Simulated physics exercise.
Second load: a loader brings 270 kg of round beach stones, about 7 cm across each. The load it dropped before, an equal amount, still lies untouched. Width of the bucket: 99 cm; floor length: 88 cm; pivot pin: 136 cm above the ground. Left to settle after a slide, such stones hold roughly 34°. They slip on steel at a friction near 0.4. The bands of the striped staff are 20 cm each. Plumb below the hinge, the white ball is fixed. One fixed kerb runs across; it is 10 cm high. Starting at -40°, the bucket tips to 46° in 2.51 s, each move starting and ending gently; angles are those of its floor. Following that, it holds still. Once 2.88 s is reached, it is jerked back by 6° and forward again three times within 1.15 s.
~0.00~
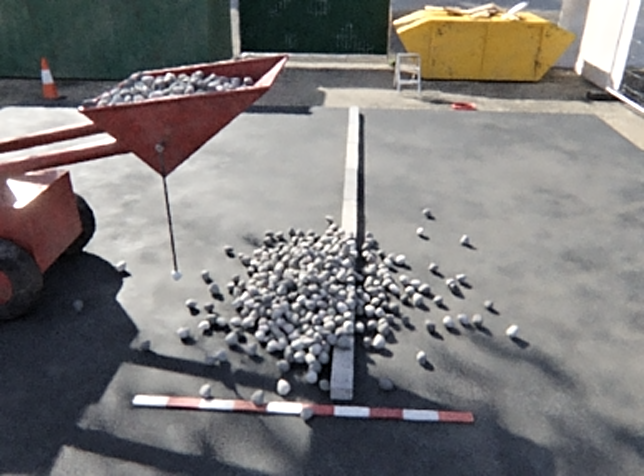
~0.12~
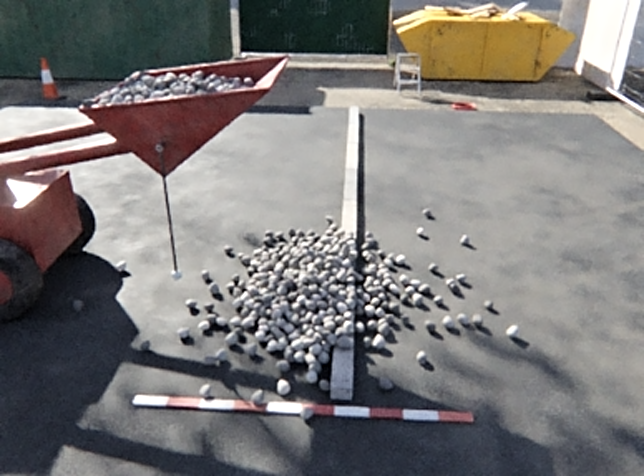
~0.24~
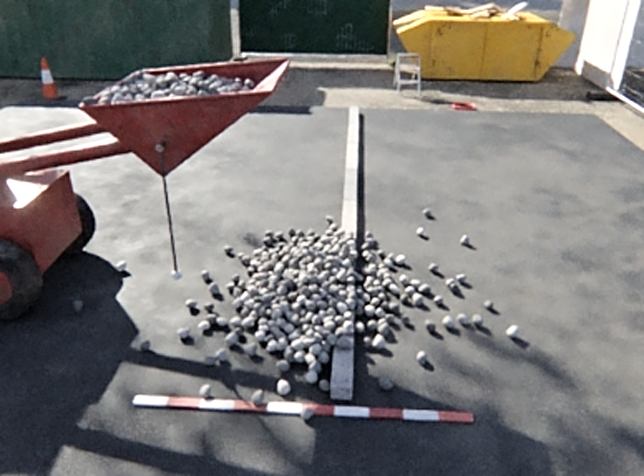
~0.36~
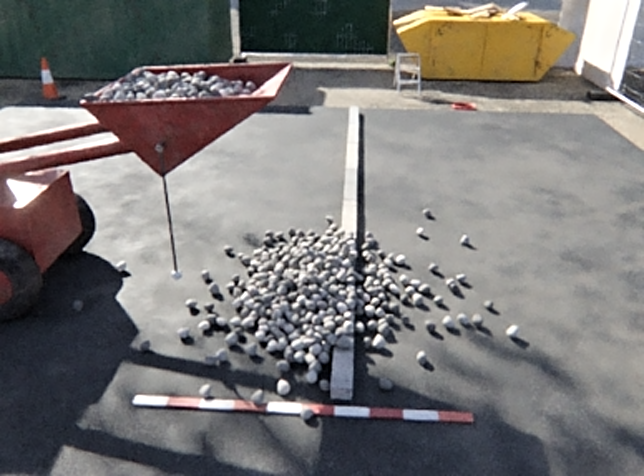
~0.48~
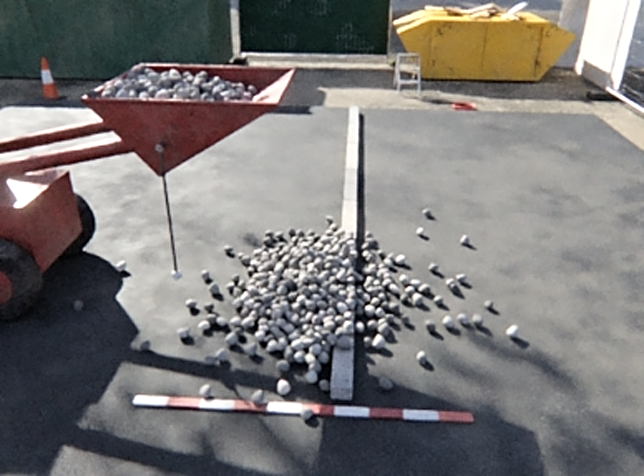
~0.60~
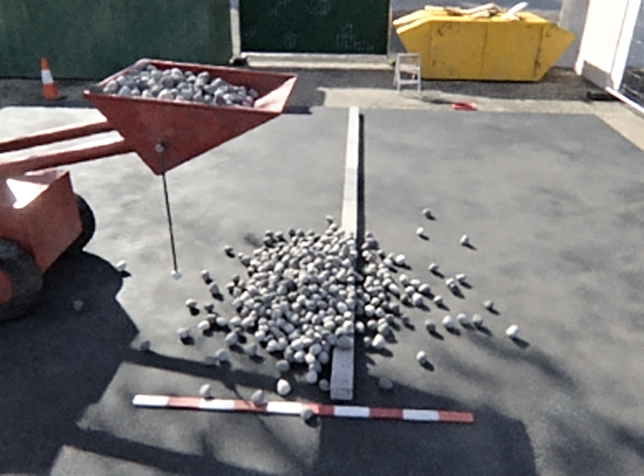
A red loader bucket filled with round grey stones, at the upper left of a sunlit paved yard seen from above, slowly tilts, its right lip lowering slightly while the stones shift a little inside. Below it, a pile of similar stones lies motionless across a pale kerb, behind a red-and-white striped staff. A yellow skip, green panels and an orange cone stand still behind, and the camera stays fixed.
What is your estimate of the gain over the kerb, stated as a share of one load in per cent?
My estimate is 30 per cent of one load.
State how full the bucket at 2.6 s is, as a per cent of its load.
Some 0 %, roughly, is held.
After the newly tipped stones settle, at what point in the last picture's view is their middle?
I'd point to about (313, 278).
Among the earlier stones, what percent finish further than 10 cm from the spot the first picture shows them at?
Roughly 20 % of them.
After 1.9 s the floor is at 32°; in per cent of one load, 81 in the bucket, 105 on this side of the kerb, 13 over the kerb; the foremost stones are at (471, 294).
After 2.6 s the floor is at 46°; in per cent of one load, 0 in the bucket, 165 on this side of the kerb, 35 over the kerb; the foremost stones are at (471, 294).
After 4.5 s the floor is at 46°; in per cent of one load, 0 in the bucket, 156 on this side of the kerb, 44 over the kerb; the foremost stones are at (485, 298).
After 7.0 s the floor is at 46°; in per cent of one load, 0 in the bucket, 156 on this side of the kerb, 44 over the kerb; the foremost stones are at (485, 298). Net gain over the kerb, 30.
